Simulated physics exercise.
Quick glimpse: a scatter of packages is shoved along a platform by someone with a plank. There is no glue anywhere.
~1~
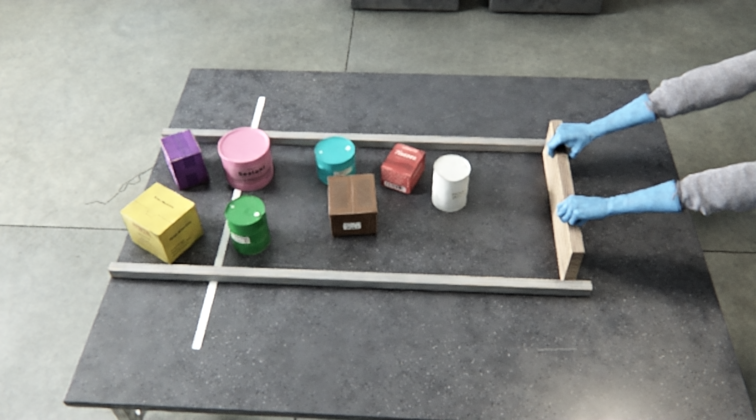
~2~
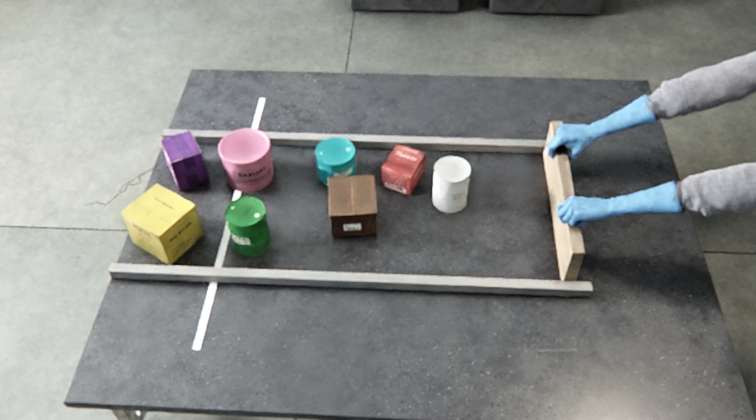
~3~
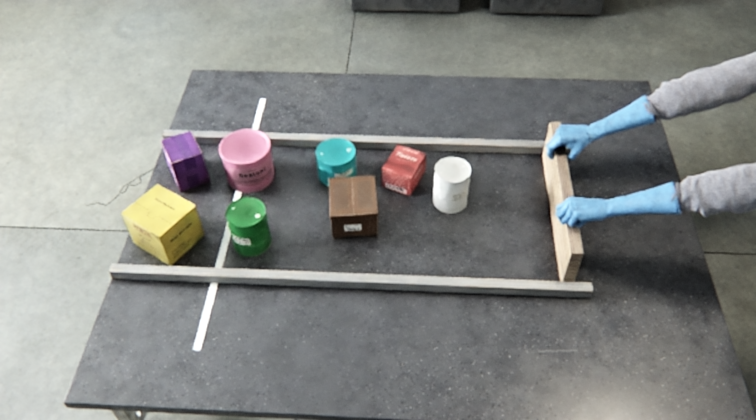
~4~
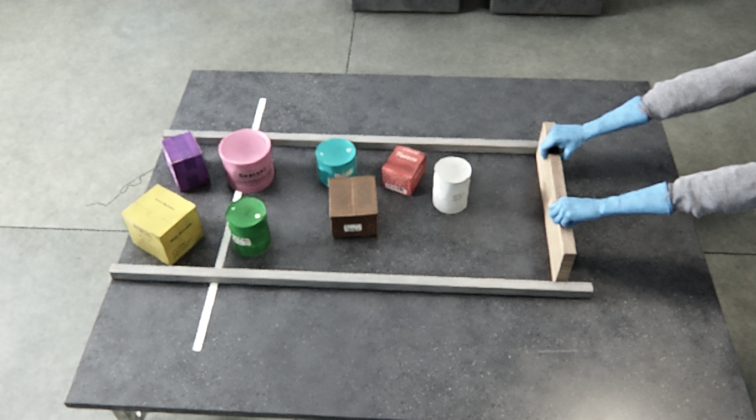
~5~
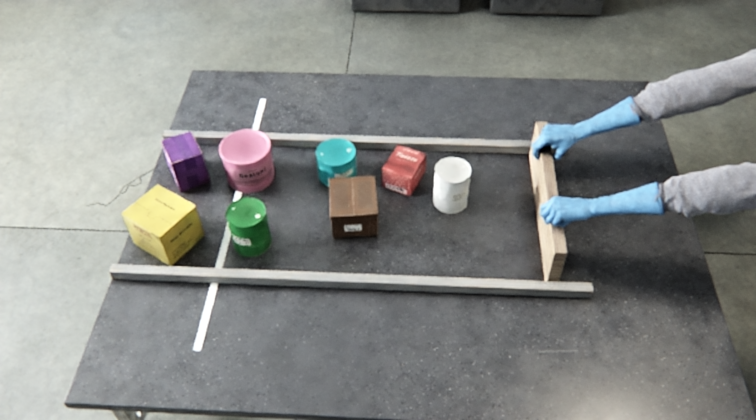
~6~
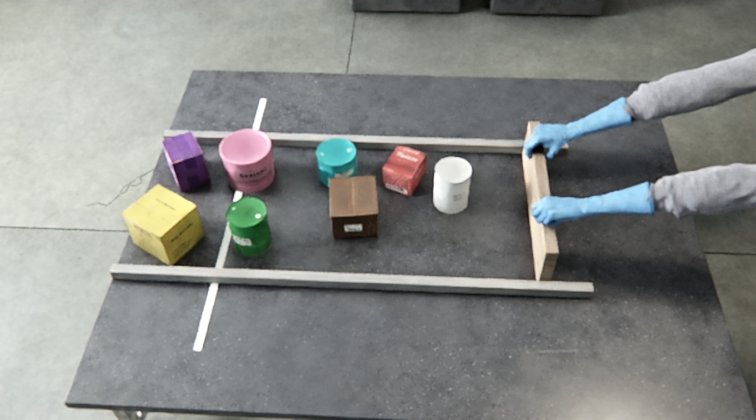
On a dark tabletop, blue-gloved hands held a wooden plank upright at the right of some scattered boxes and tubs, then slid it a little to the left between two rails; the packages stayed still.
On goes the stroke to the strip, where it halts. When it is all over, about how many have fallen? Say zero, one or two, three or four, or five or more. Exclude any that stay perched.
When it is all over, the number fallen is one or two.
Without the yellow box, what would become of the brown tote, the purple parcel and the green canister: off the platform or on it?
I'd say the brown tote stays aboard, the purple parcel gets knocked off and the green canister stays aboard.
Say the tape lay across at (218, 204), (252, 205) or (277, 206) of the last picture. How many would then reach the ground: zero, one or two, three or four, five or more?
Result per tape, in order - one or two / one to two / one to two.
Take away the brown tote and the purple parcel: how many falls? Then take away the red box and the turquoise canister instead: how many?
You'd count 1 the first time and 0 the second time.
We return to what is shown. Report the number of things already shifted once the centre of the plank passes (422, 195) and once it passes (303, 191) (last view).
2 and 7.
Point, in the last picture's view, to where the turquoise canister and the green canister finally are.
The turquoise canister at (185, 161), the green canister at (195, 244).
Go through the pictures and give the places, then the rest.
The first frame shows purple parcel (185, 160); yellow box (163, 223); pink pail (247, 160); plank (562, 198); tape (234, 203).
The second frame shows yellow box (163, 224); turquoise canister (336, 162).
The third frame shows pink pail (248, 161); brown tote (354, 207).
The fourth frame shows purple parcel (186, 162); white canister (451, 185).
The fifth frame shows yellow box (164, 225); green canister (249, 227).
The sixth frame shows purple parcel (186, 162); yellow box (165, 225); pink pail (248, 161); plank (539, 199); tape (235, 205).
A little later, none off yet; purple parcel at rest near (186, 162); yellow box at rest near (165, 225); pink pail at rest near (248, 161).
Next, none off yet; purple parcel shifted about its own width near (153, 162); yellow box at rest near (165, 225); pink pail shifted about its own width near (192, 165).
When it is over, the number that fall off is one or two; down, pink pail and purple parcel.
